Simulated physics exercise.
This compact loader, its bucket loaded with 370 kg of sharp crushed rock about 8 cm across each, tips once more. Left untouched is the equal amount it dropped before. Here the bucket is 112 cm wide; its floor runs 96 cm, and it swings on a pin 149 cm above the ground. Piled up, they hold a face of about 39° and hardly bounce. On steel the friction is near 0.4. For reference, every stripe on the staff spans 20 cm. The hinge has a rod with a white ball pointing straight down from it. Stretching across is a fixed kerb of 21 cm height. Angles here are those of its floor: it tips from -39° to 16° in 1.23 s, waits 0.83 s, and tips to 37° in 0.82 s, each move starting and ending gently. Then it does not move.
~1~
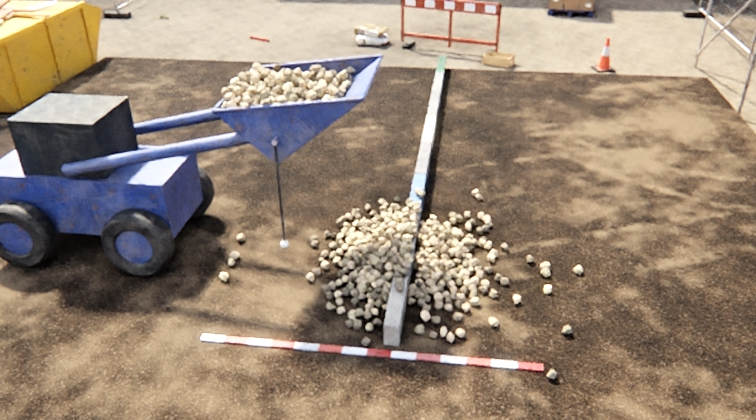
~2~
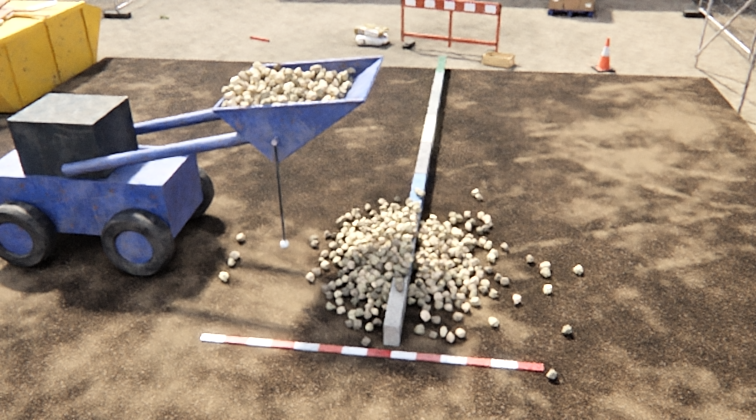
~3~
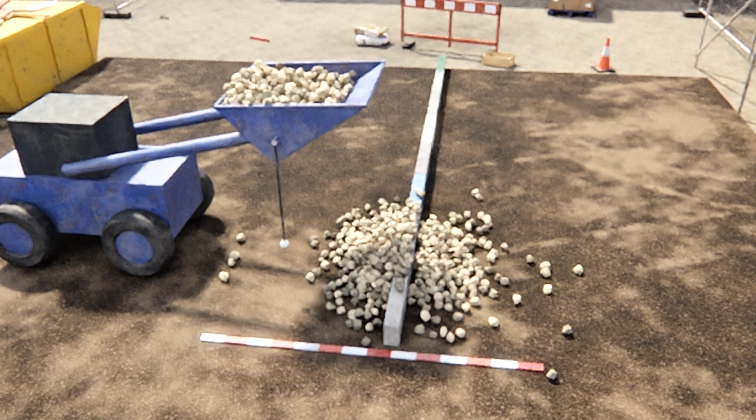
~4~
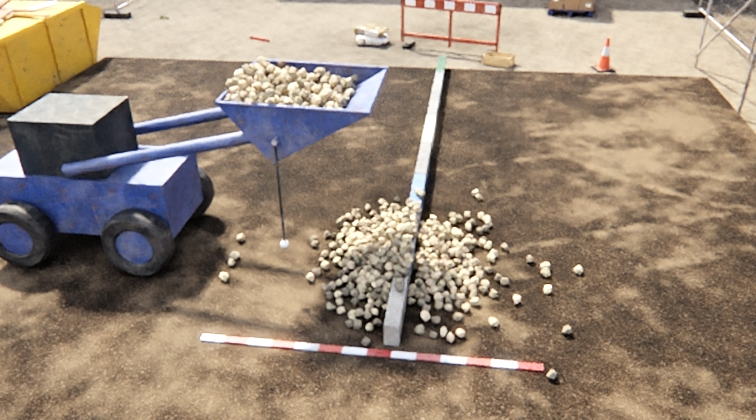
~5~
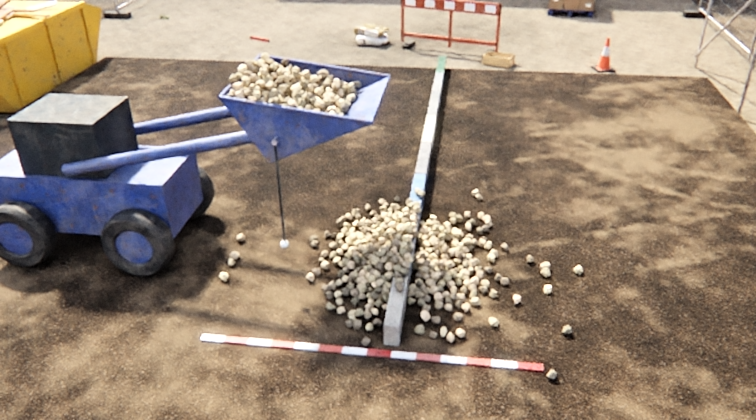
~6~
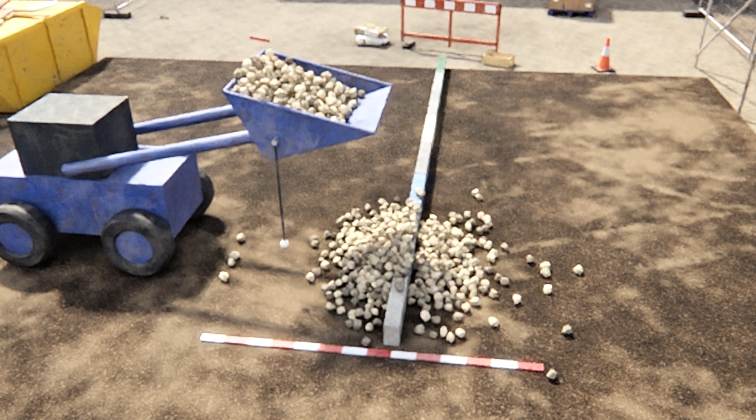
The clip opens on a blue loader at left holding a raised bucket of pale stones, beside a heap spread across a long kerb. Barely moving at first, the bucket then turns steadily forward, its right-hand lip lowering slightly while the stones stay inside and the loader and heap remain still.
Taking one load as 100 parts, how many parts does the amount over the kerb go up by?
39 parts.
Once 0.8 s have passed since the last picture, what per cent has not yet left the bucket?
Close to 100 in a hundred is still held.
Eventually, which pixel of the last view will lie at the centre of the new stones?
Their centre rests close to (397, 243).
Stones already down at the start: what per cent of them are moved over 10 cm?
I'd say roughly 5 per cent of them.
Then, 0.4 s after the last picture the floor is at 7°; in per cent of one load, 100 in the bucket, 64 on this side of the kerb, 36 over the kerb; the foremost stones are at (548, 293).
Then, 0.8 s after the last picture the floor is at 16°; in per cent of one load, 100 in the bucket, 65 on this side of the kerb, 36 over the kerb; the foremost stones are at (548, 293).
Then, 2.8 s after the last picture the floor is at 37°; in per cent of one load, 14 in the bucket, 132 on this side of the kerb, 54 over the kerb; the foremost stones are at (548, 293).
Then, 5.4 s after the last picture the floor is at 37°; in per cent of one load, 0 in the bucket, 125 on this side of the kerb, 75 over the kerb; the foremost stones are at (553, 288). Net gain over the kerb, 39.
